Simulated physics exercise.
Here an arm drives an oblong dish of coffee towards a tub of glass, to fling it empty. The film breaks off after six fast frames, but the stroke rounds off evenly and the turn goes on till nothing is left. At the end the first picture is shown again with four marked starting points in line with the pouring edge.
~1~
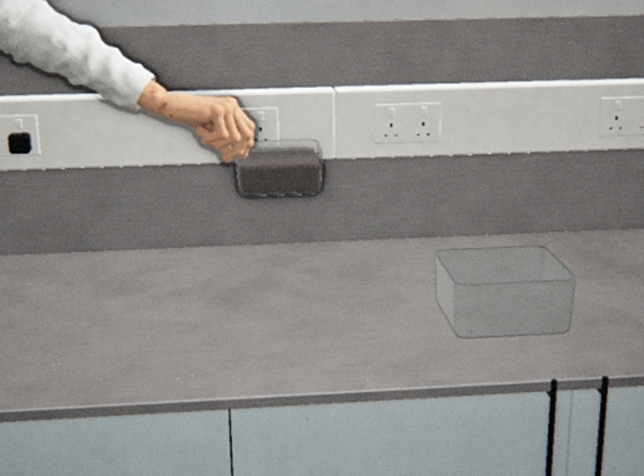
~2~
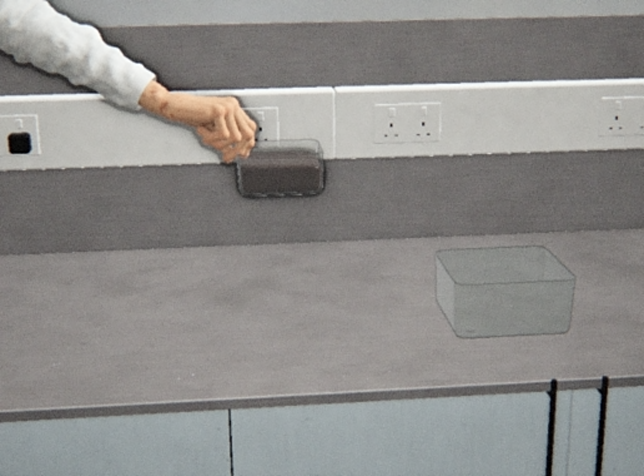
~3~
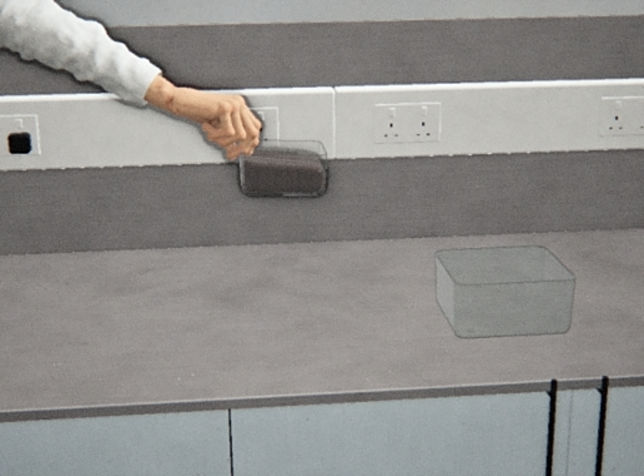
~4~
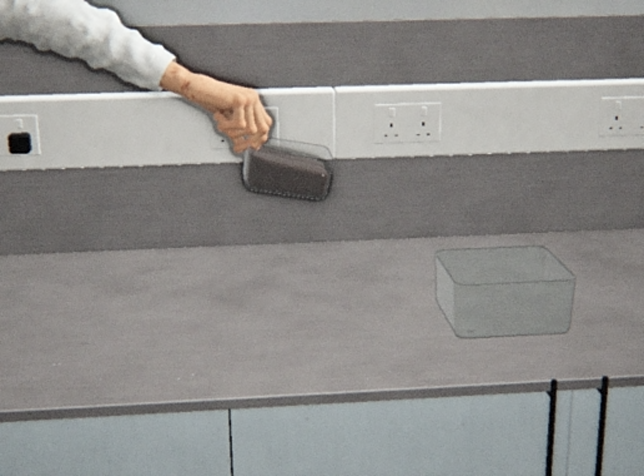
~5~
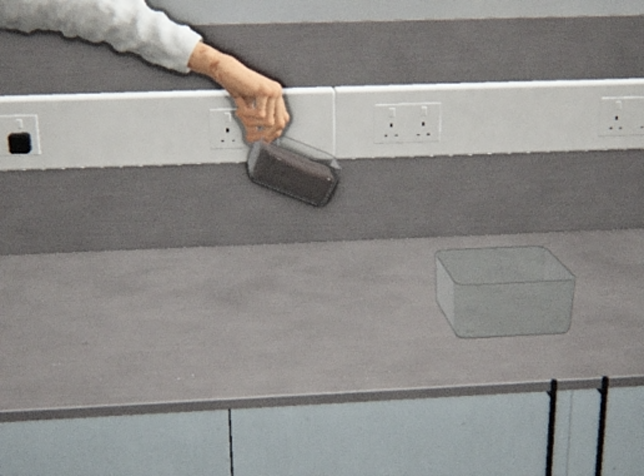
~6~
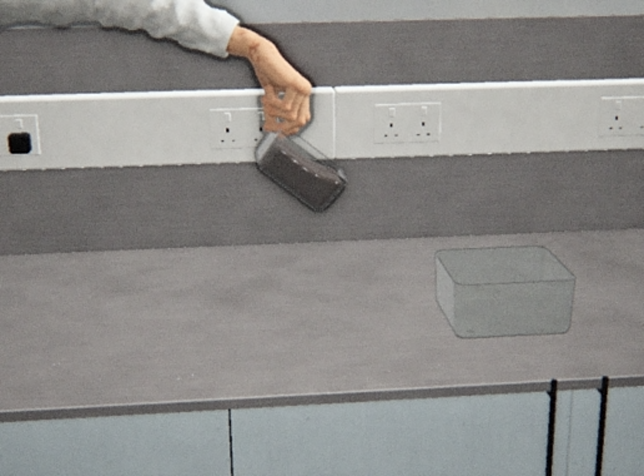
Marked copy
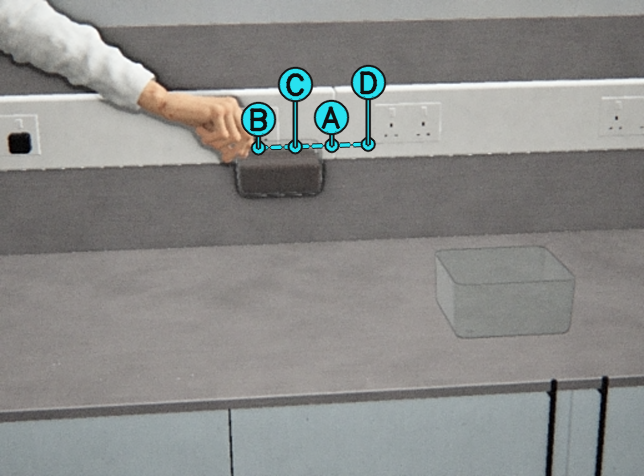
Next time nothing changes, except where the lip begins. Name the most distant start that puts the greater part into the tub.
Place D just does it.
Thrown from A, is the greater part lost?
Yes.
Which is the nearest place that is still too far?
A.
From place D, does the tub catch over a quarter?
Yes, clearly.
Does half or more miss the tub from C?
Yes, that goes wrong.
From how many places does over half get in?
One of them.
On the marked copy, A at (331, 145); B at (258, 147); C at (295, 146); D at (368, 144).
With A, about 6 % lands in the tub, 88 % falls short and 6 % goes beside or beyond.
With B, about 0 % lands in the tub, 100 % falls short.
With C, about 0 % lands in the tub, 100 % falls short.
With D, about 76 % lands in the tub, 15 % falls short and 9 % goes beside or beyond.
